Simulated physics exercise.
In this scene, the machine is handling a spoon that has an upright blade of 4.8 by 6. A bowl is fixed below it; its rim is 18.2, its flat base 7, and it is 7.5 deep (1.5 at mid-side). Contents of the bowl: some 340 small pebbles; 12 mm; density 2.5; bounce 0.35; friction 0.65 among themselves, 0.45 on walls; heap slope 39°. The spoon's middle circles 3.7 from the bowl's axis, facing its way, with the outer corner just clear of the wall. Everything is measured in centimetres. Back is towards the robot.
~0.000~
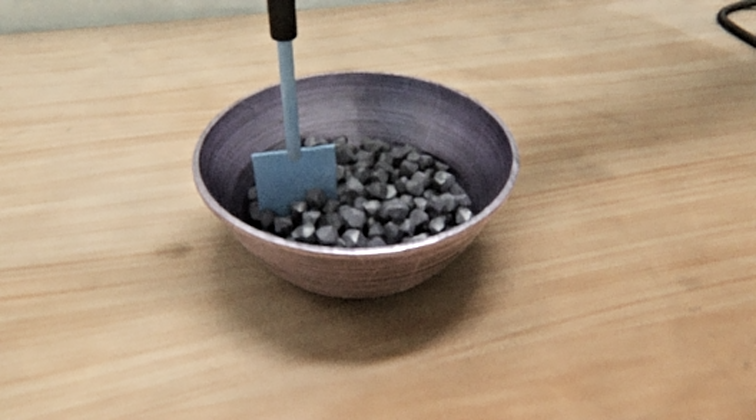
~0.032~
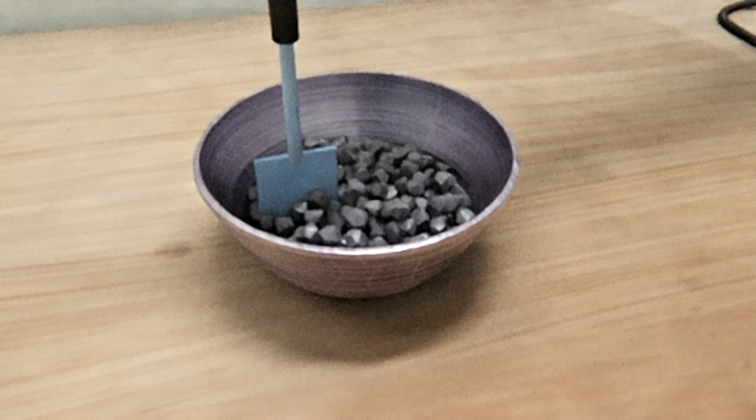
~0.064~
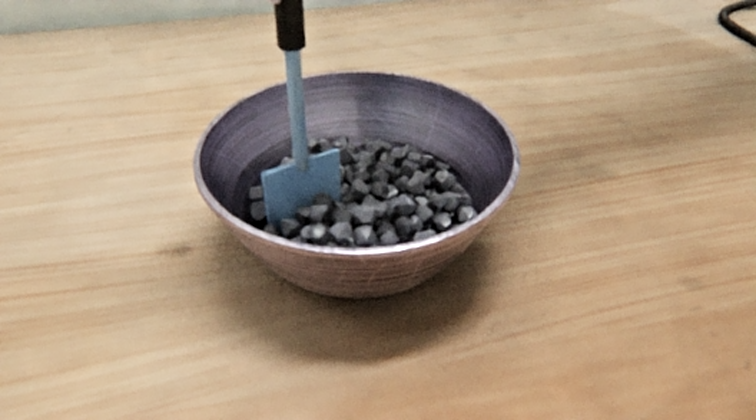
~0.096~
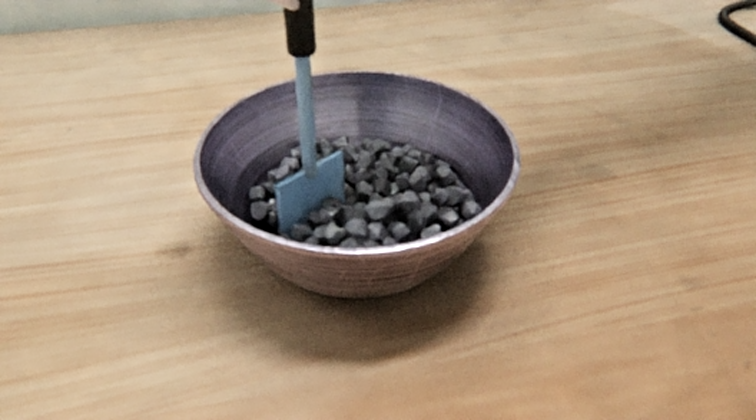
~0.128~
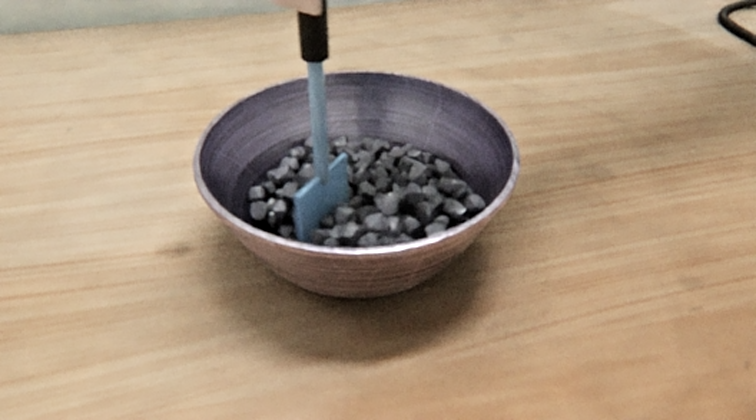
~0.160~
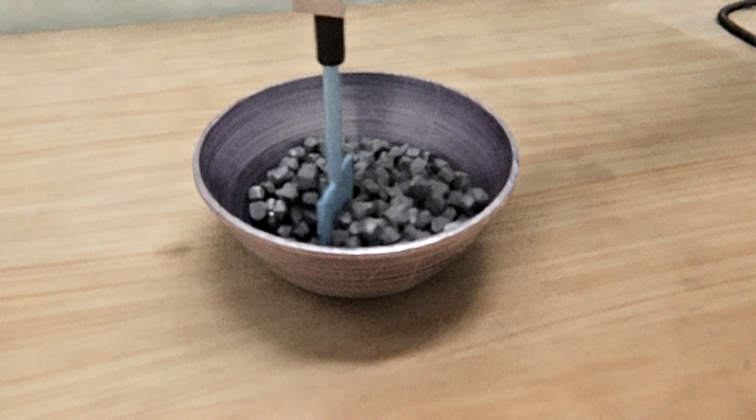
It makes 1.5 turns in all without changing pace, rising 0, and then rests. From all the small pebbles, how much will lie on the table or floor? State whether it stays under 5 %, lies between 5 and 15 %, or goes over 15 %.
It lies between 5 and 15 %.
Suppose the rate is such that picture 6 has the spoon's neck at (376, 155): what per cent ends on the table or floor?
About 20 per cent.
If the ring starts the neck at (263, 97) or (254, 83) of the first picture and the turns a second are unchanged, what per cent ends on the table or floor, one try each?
Close to 10 per cent for the first and close to 0 per cent for the second.
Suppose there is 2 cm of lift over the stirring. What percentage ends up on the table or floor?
I'd put it at about 5 per cent.
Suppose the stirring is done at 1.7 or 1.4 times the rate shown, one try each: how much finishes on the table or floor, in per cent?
It would be about 20 and 15 percent respectively.
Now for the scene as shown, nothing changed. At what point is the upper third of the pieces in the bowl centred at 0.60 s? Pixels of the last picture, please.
The top third is centred near (315, 116) in the last picture.
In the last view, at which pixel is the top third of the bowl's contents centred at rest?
I'd say close to (403, 127).
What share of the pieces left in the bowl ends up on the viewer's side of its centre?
About 25 per cent.
By 0.60 s, 249° round, highest piece 9 above the table; 325 in the bowl, 5 on the table or floor, 6 in flight or on the tool.
By 1.03 s, 77° round, highest piece 8 above the table; 316 in the bowl, 19 on the table or floor, 1 in flight or on the tool.
By 1.45 s, 180° round, highest piece 8 above the table; 307 in the bowl, 27 on the table or floor, 2 in flight or on the tool.
By 2.15 s, 180° round, highest piece 8 above the table; 307 in the bowl, 29 on the table or floor.
Final count, 307 in the bowl, 29 on the table or floor. That is 9 % on the table or floor.
